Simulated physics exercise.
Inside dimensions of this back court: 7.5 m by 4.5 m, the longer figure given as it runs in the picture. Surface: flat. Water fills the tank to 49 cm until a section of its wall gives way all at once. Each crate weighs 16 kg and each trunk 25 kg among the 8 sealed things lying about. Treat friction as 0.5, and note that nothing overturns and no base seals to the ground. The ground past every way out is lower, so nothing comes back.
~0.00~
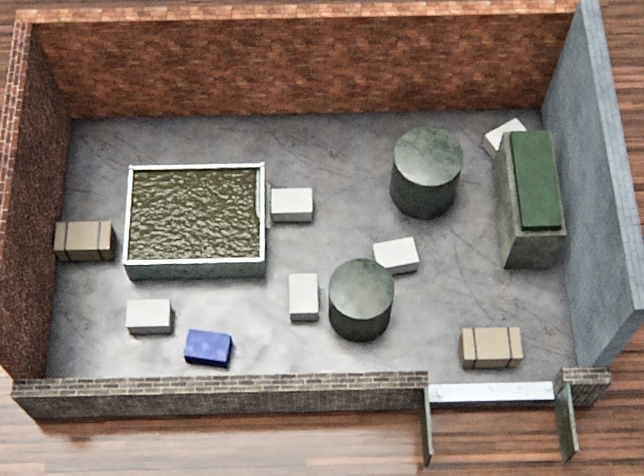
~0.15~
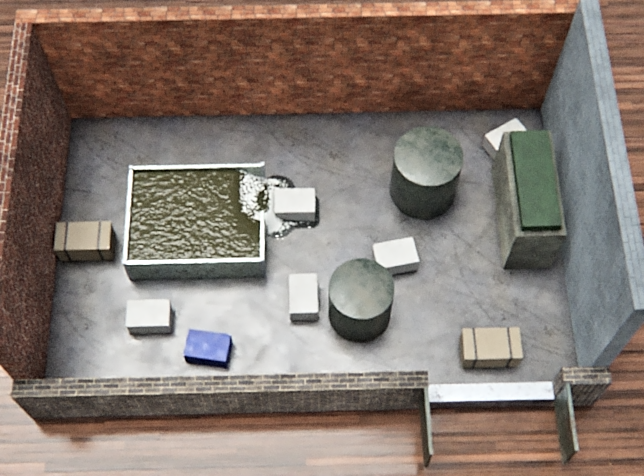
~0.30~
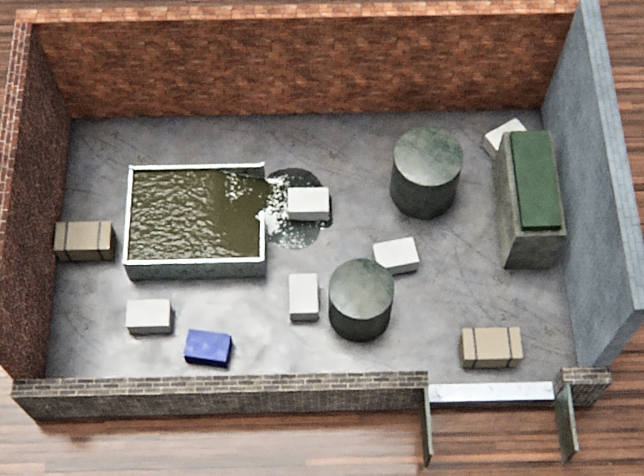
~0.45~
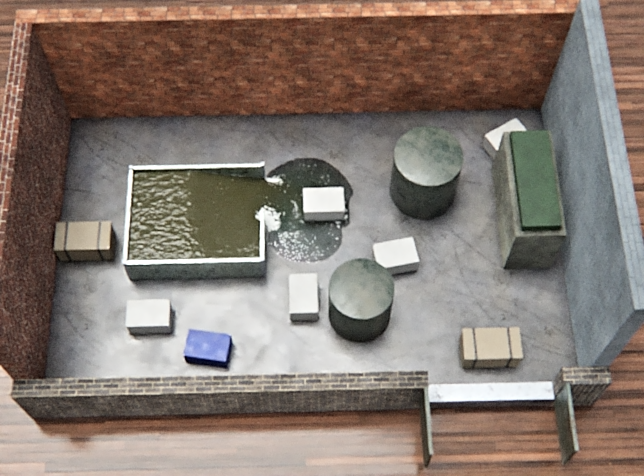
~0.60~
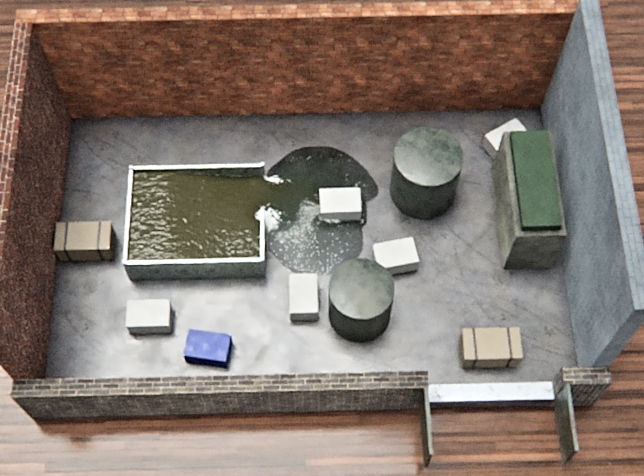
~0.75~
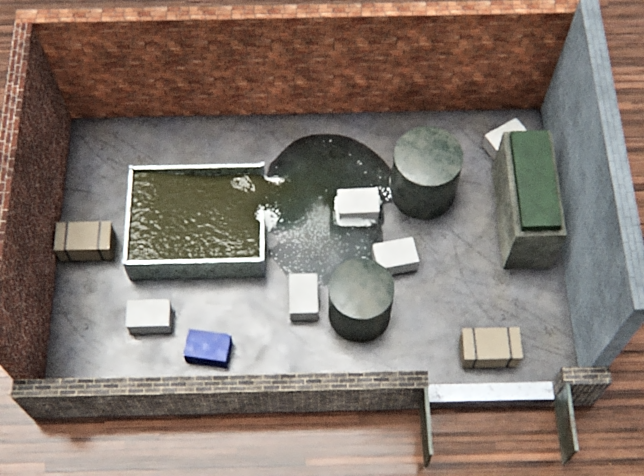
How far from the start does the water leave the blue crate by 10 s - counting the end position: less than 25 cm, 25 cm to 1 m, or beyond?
It'll be roughly where it started.
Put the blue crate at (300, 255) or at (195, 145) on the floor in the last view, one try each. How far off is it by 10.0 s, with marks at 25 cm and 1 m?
Spot one - it barely budges; spot two - it barely budges.
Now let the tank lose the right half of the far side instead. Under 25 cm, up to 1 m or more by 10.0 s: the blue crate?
Well, the blue crate keeps its spot.
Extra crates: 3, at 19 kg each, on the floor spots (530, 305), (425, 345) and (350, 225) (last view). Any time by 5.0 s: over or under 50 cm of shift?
Taking them in the order given: Exceeds it, falls short and exceeds it.
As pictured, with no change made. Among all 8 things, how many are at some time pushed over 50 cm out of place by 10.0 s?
I count 3 of them.
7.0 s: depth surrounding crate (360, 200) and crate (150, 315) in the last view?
About 5 and 0 cm.
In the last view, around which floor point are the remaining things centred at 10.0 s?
(331, 314).
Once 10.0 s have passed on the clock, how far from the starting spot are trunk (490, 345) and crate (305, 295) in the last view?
First 50 cm, then 0 cm.
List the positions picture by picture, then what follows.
In the first frame, the blue crate at (207, 345), on the bottom; 2.9 m2 under water; 0 of 8 have shifted.
In the second frame, the blue crate at (207, 345), on the bottom; water covers 3.2 m2; 0 of 8 have shifted.
In the third frame, the blue crate at (207, 345) rests on the ground; 3.8 m2 under water; 1 of 8 have shifted.
In the fourth frame, the blue crate at (207, 345), on the bottom; 4.6 m2 under water; 1 of 8 have shifted.
In the fifth frame, the blue crate at (207, 345) rests on the ground; 5.6 m2 under water; 1 of 8 have shifted.
In the sixth frame, the blue crate at (207, 345) rests on the ground; 6.7 m2 under water; 1 of 8 have shifted.
After 2.0 s the blue crate is near (207, 345), 0.0 m from its start, aground; 0 of 8 are out; 0 afloat.
After 4.5 s the blue crate is near (207, 345), 0.0 m from its start, aground; 0 of 8 are out; 2 afloat.
After 7.0 s the blue crate is near (207, 345), 0.0 m from its start, aground; 0 of 8 are out; 1 afloat.
After 10.0 s the blue crate is near (207, 345), 0.0 m from its start, aground; 0 of 8 are out; 1 afloat.
